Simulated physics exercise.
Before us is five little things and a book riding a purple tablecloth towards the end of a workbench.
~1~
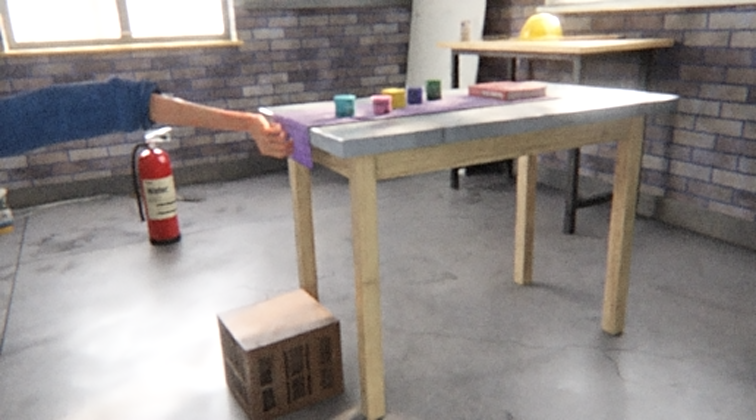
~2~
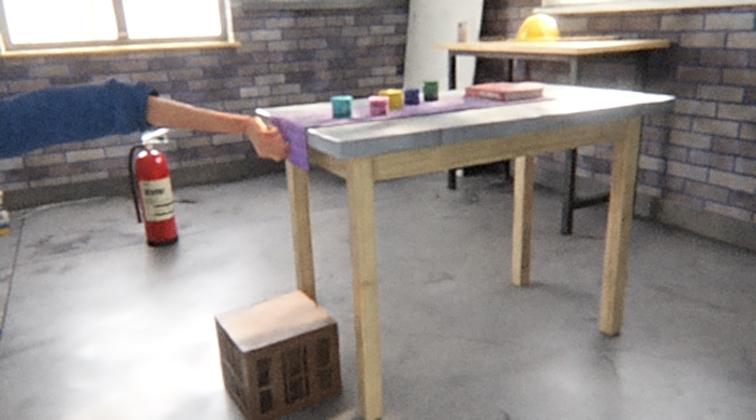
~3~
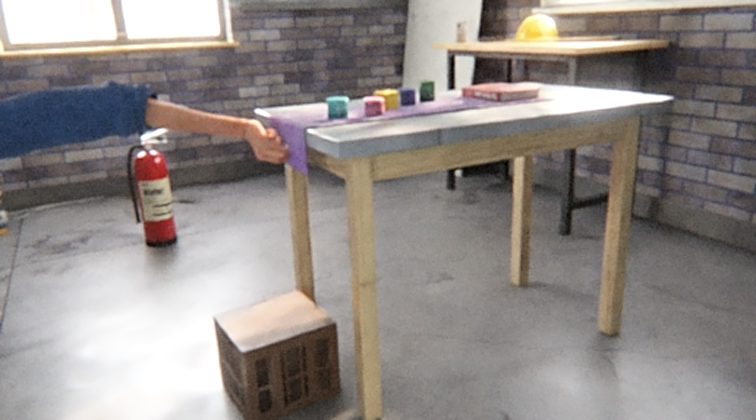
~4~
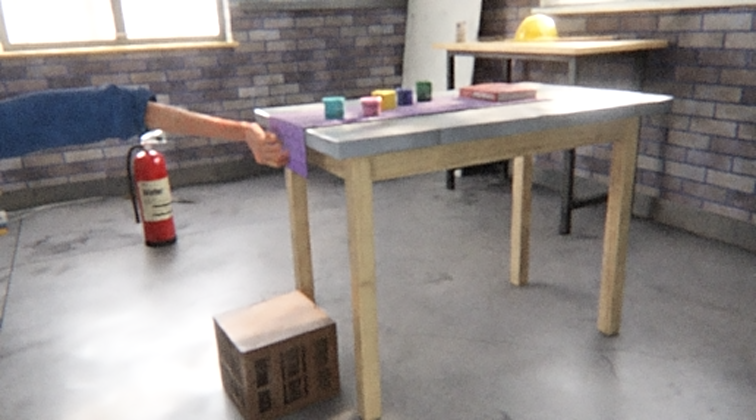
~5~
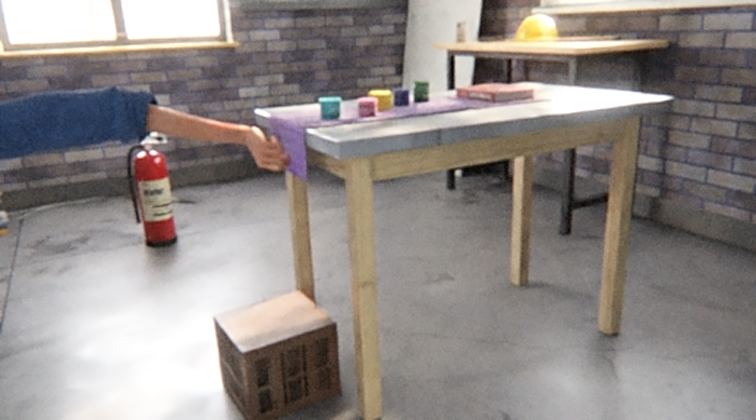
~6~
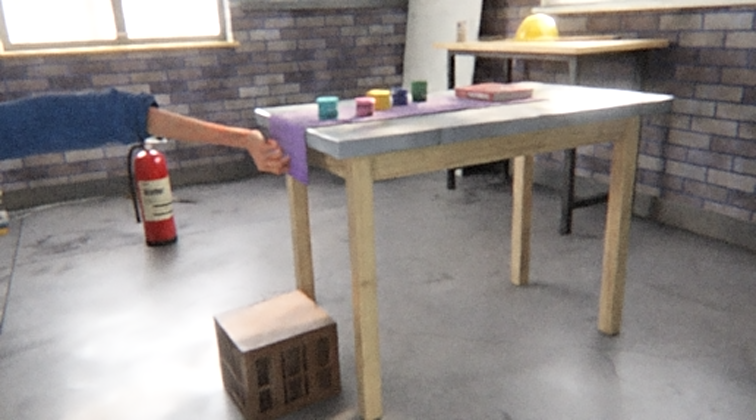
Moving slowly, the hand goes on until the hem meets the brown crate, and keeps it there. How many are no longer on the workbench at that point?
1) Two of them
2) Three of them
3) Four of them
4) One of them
3.
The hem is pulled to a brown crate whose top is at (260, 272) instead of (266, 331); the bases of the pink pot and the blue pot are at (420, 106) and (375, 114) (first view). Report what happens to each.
Result: Pink pot still there, blue pot gone.
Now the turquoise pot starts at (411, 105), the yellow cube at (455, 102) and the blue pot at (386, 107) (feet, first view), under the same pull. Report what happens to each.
The turquoise pot is lost, the yellow cube stays aboard, the blue pot is lost.
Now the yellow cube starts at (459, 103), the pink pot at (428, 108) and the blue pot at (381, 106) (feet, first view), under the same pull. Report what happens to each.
The yellow cube stays put, the pink pot topples down, and the blue pot topples down.
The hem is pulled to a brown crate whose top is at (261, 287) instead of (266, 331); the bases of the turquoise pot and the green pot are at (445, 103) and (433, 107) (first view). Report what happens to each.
The turquoise pot? Safe. The green pot? Safe.
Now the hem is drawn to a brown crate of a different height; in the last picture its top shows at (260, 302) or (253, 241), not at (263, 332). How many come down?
Respectively 3 and 1.
Soon after, hem near (293, 245); turquoise pot and pink pot gone.
After that, hem near (296, 301); turquoise pot, pink pot and yellow cube gone.
In the end, hem on the crate; turquoise pot, pink pot, yellow cube and blue pot gone. The count of fallen things is four.
